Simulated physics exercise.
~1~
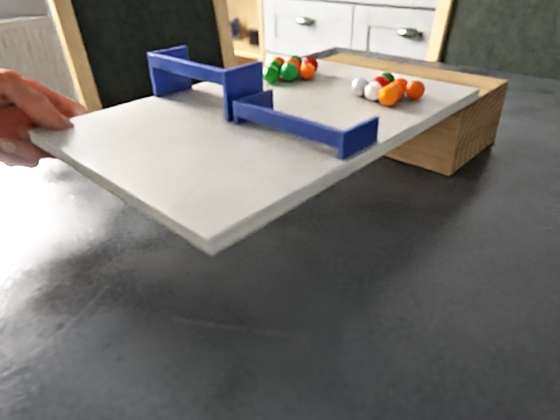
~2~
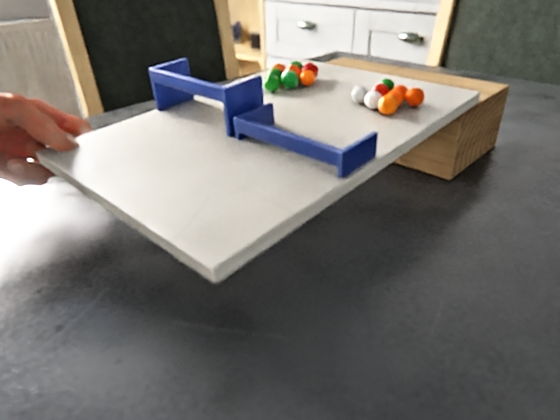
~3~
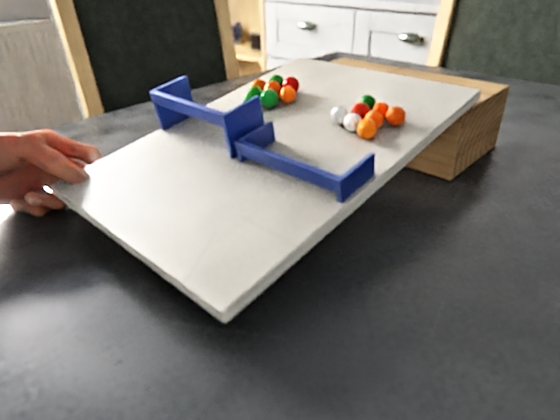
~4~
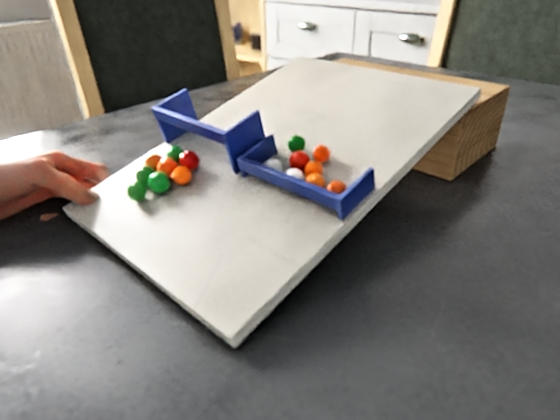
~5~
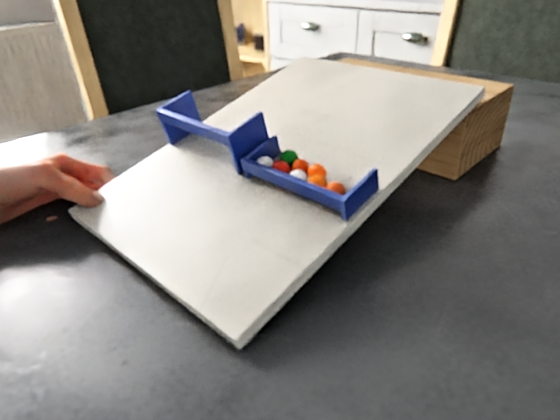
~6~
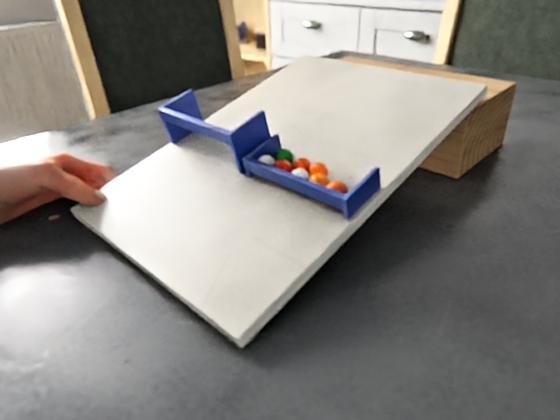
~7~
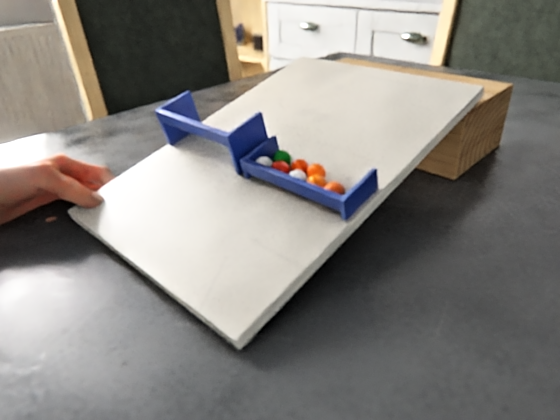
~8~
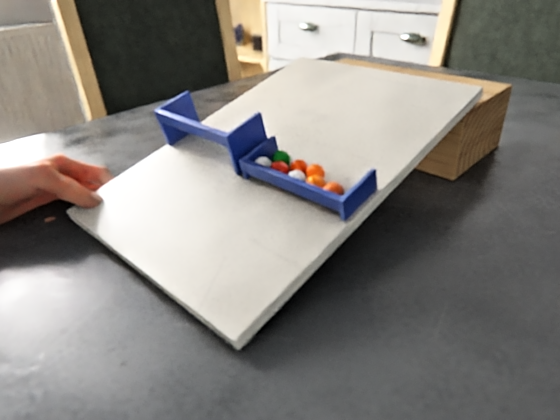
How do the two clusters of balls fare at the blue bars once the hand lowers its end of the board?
The nearer cluster, on the right, lodges against its blue bar and stays there. The farther cluster, on the left, passes beneath its bar and carries on down the board.
